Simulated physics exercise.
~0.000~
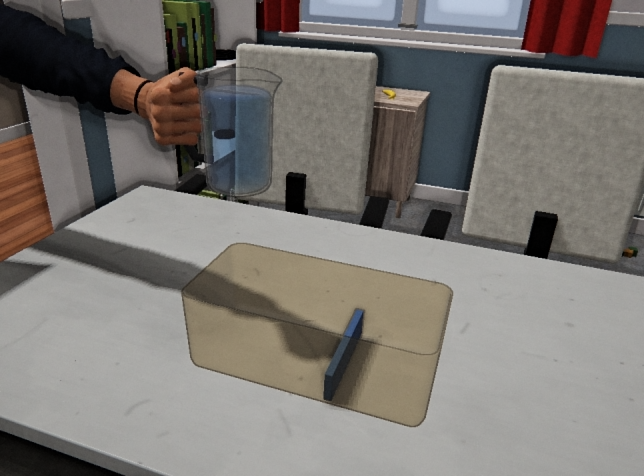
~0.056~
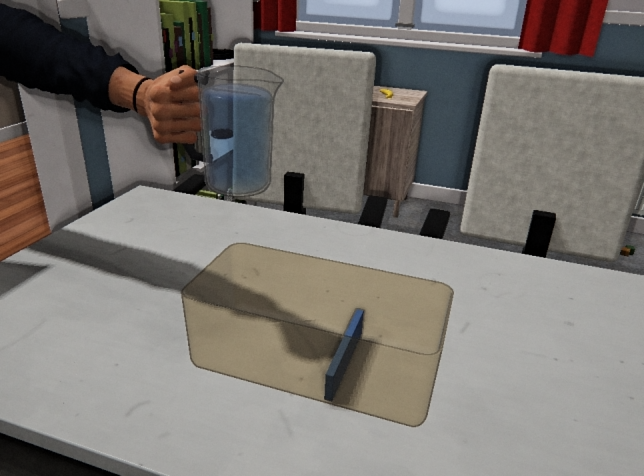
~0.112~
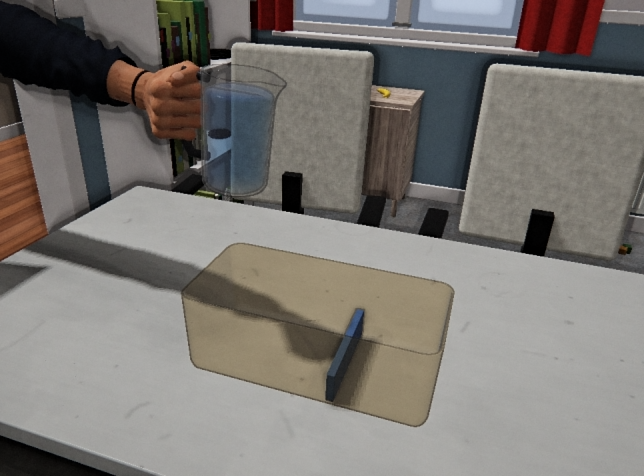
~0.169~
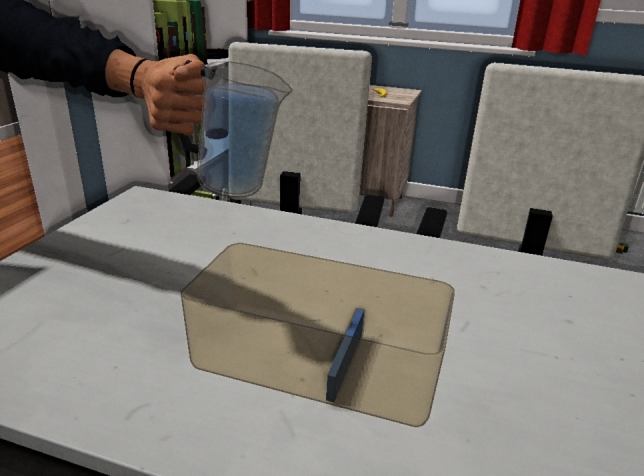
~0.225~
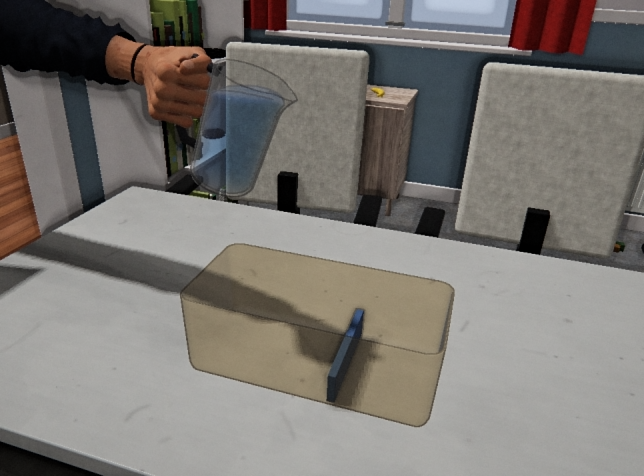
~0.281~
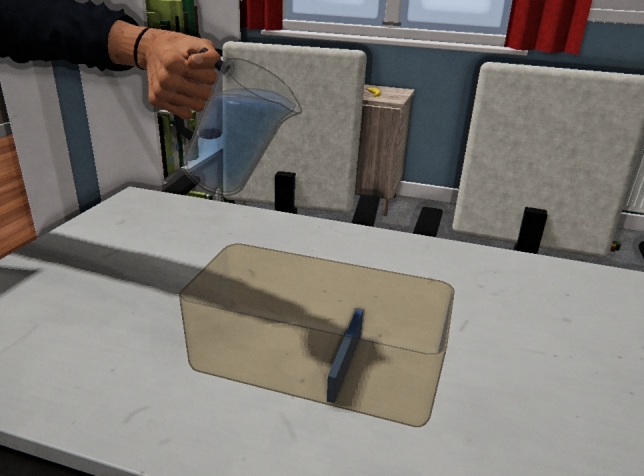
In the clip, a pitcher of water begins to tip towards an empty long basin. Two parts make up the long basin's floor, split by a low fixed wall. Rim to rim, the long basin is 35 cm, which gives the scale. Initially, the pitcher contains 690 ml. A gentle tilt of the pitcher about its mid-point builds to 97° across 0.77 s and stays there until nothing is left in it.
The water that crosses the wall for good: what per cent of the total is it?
It is about 84 per cent of the total.
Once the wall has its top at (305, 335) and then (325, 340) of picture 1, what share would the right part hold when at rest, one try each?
The first gives near 85 per cent and the second near 90 per cent.
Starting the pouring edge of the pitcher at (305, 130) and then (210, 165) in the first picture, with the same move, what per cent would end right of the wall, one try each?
95 then 5 %.
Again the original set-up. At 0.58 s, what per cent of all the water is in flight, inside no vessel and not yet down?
Close to 20 per cent, I'd say.
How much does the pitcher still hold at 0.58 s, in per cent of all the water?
78 %.
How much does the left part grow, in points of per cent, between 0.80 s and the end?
Close to 12% of the whole.
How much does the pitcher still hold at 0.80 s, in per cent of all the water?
38 per cent or so.
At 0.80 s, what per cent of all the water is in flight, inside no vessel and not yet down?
Roughly 28 %.
After 0.58 s the tilt is 83° and 77 per cent is still to pour, 0 is left of the wall and 3 right of it.
After 0.80 s the tilt is 97° and 39 per cent is still to pour, 3 is left of the wall and 30 right of it.
After 1.02 s the tilt is 97° and 13 per cent is still to pour, 4 is left of the wall and 70 right of it.
After 1.27 s the tilt is 97° and 3 per cent is still to pour, 9 is left of the wall and 83 right of it.
In the end 15 per cent lies left of the wall, 84 right of it and 1 outside.
